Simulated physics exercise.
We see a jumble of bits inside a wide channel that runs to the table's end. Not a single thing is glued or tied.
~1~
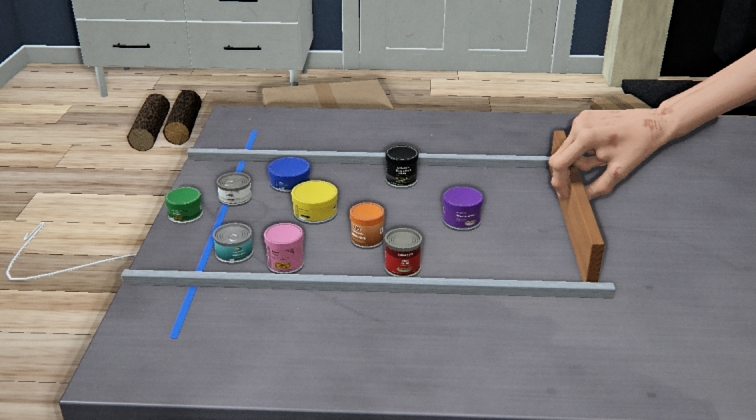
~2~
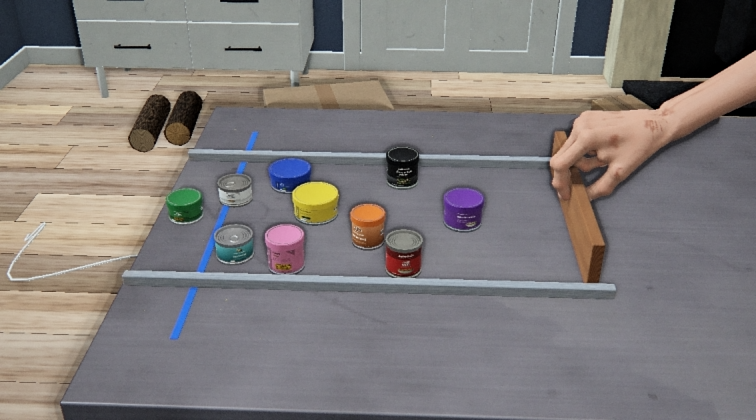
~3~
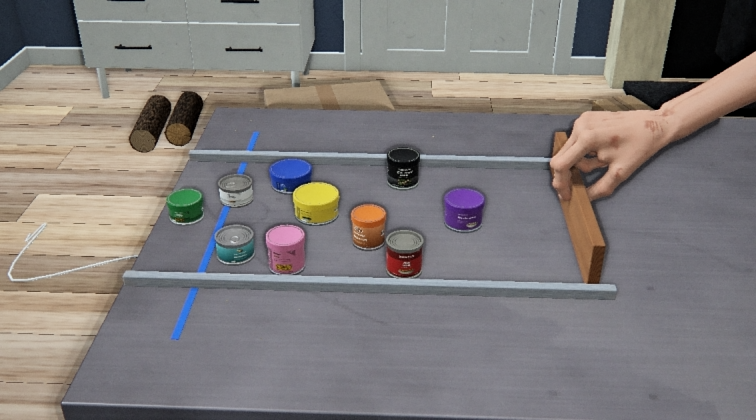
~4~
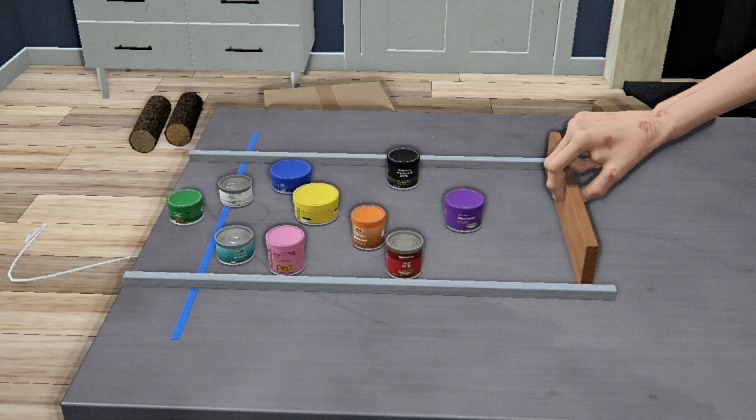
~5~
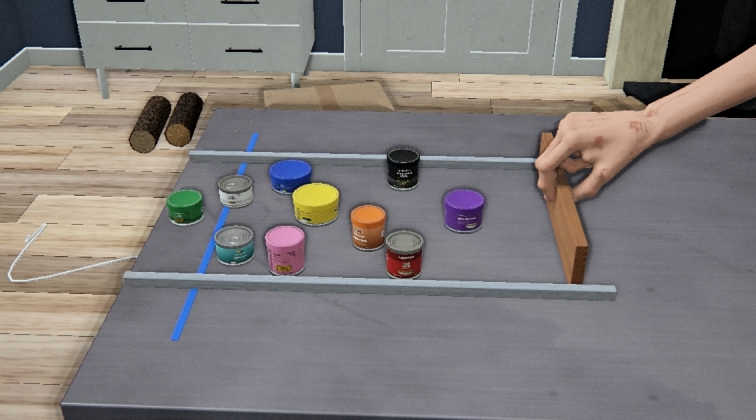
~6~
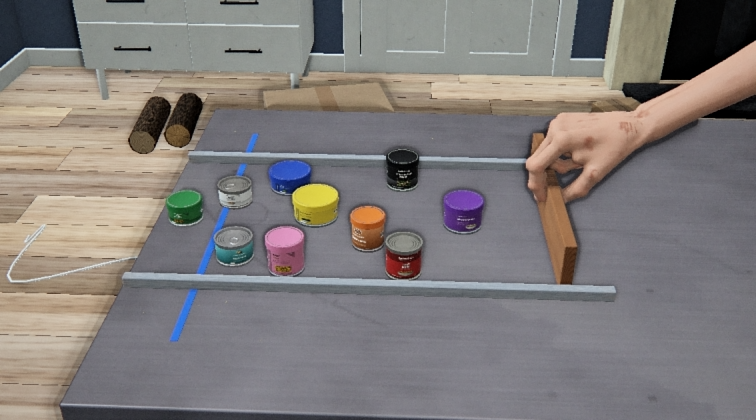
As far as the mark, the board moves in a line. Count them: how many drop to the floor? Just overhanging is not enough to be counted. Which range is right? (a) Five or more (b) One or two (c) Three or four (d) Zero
The answer is b.
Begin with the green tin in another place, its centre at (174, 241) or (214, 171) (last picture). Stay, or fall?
In the two tries the green tin ends up below and is not knocked off, in that order.
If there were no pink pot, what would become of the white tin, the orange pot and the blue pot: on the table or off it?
White tin: Over the edge. Orange pot: Still there. Blue pot: Still there.
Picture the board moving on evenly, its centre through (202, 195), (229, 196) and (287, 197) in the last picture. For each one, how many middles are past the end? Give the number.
Middles past end - pos 1: 5, pos 2: 1, pos 3: 0.
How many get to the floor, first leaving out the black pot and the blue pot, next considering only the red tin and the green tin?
Falls come to 0 the first time and 1 the other time.
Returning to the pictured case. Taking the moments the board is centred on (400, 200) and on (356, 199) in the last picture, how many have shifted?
Counts: 3, 5.
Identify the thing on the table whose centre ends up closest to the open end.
Foremost: The green tin.
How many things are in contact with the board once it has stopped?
In total, 4.
Soon after, none off yet; green tin at rest near (185, 209); white tin at rest near (235, 193); turquoise tin at rest near (234, 247).
After that, none off yet; green tin at rest near (185, 209); white tin displaced about its own width near (206, 188); turquoise tin displaced about its own width near (211, 240).
In the end, the number that fall off is one or two; gone, white tin.
